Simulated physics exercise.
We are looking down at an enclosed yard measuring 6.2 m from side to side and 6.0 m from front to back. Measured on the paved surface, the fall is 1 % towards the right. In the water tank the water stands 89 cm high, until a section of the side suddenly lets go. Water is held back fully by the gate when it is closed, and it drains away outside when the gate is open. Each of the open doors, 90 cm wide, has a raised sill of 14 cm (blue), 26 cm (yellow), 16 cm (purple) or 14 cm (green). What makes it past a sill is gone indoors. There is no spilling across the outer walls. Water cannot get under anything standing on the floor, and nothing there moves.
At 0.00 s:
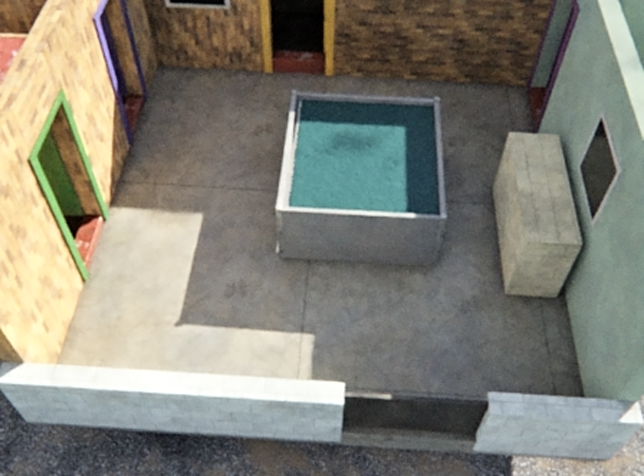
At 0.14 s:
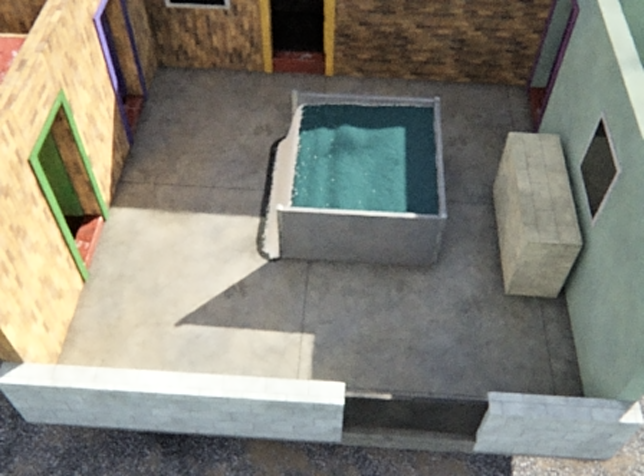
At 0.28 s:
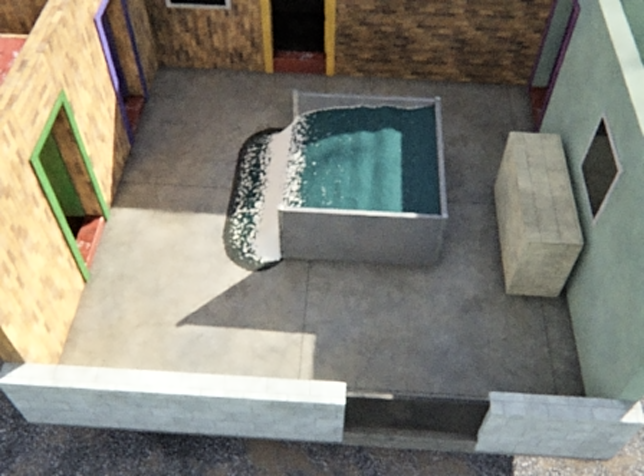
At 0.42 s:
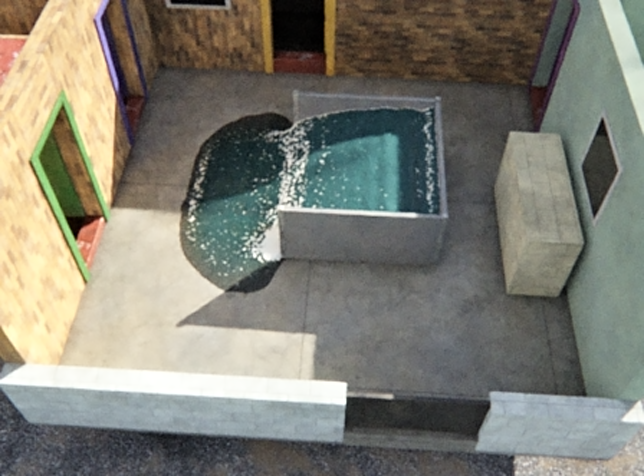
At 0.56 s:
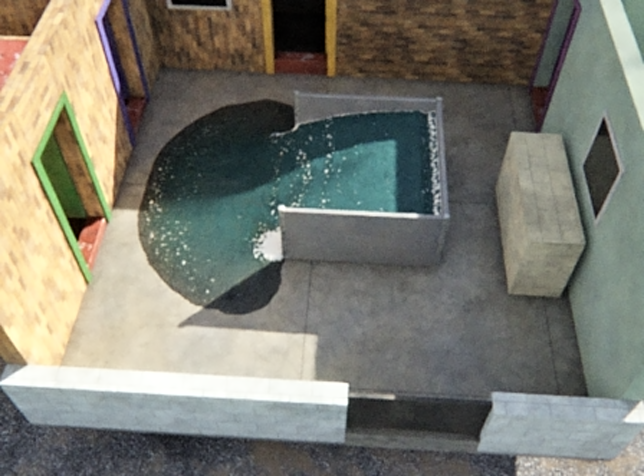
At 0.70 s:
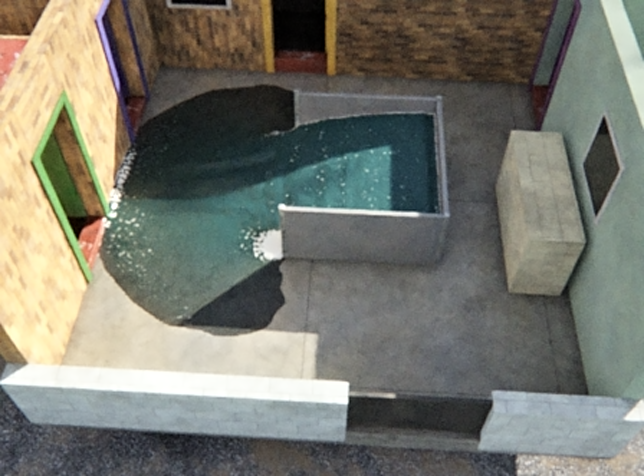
Water poured out of the left side of a raised tank in a walled yard, foaming at first, then fanned across the grey floor until it reached the wall by the green-framed doorway.
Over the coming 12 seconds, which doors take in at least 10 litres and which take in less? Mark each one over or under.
Blue door - over; yellow door - under; purple door - over; green door - over.
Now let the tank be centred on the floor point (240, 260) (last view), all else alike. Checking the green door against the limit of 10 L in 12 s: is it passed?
In that case green comes out beyond the limit.
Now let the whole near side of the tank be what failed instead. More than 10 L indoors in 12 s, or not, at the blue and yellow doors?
Log - blue: Threshold not reached, yellow: Threshold not reached.
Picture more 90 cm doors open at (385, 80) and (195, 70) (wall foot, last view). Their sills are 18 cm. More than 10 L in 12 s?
The first doorway stays inside and the second goes beyond.
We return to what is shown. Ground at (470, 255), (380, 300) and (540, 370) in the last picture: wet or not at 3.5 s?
First spot not yet wet, second submerged, third not yet wet.
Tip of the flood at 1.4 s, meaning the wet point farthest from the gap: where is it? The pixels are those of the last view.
Somewhere about (52, 393).
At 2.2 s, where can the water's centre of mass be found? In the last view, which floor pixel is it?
At roughly (223, 192).
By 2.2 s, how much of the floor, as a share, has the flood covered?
Near 40 per cent is wet.
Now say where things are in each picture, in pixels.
The first frame shows still water, 89 cm deep, in the water tank at (363, 155).
In the second frame, water pours out at (291, 178) and has run 1.2 m, to a hidden place; typically 8 cm deep outside, 89 cm at the water tank's back.
In the third frame, water pours out at (292, 182) and has run 1.4 m, to (270, 133); typically 15 cm deep outside, 89 cm at the water tank's back.
In the fourth frame, water pours out at (292, 184) and has run 1.8 m, to (232, 126); typically 13 cm deep outside, 81 cm at the water tank's back.
In the fifth frame, the front is at (204, 120), 2.2 m from the gap at (294, 186); 6.4 m2 of floor is under water; 75 cm left at the back of the water tank.
In the sixth frame, water pours out at (294, 185) and has run 2.7 m, to (138, 134); typically 8 cm deep outside, 75 cm at the water tank's back.
After 1.4 s water covers 40 % of the floor and is deepest (52 cm) near (133, 186); blue door 34 cm at the sill, 46 L in, yellow door 2 cm at the sill, 0 L in, purple door not reached, green door 37 cm at the sill, 74 L in.
After 2.2 s water covers 40 % of the floor and is deepest (54 cm) near (157, 74); blue door 31 cm at the sill, 135 L in, yellow door 2 cm at the sill, 0 L in, purple door not reached, green door 34 cm at the sill, 193 L in.
After 3.5 s water covers 70 % of the floor and is deepest (31 cm) near (52, 393); blue door 23 cm at the sill, 201 L in, yellow door 10 cm at the sill, 0 L in, purple door not reached, green door 19 cm at the sill, 268 L in.
After 7.0 s water covers 100 % of the floor and is deepest (28 cm) near (550, 218); blue door 7 cm at the sill, 224 L in, yellow door 8 cm at the sill, 0 L in, purple door 16 cm at the sill, 36 L in, green door 8 cm at the sill, 276 L in.
After 12.0 s water covers 100 % of the floor and is deepest (16 cm) near (449, 82); blue door 2 cm at the sill, 224 L in, yellow door 9 cm at the sill, 0 L in, purple door 15 cm at the sill, 40 L in, green door 3 cm at the sill, 276 L in.
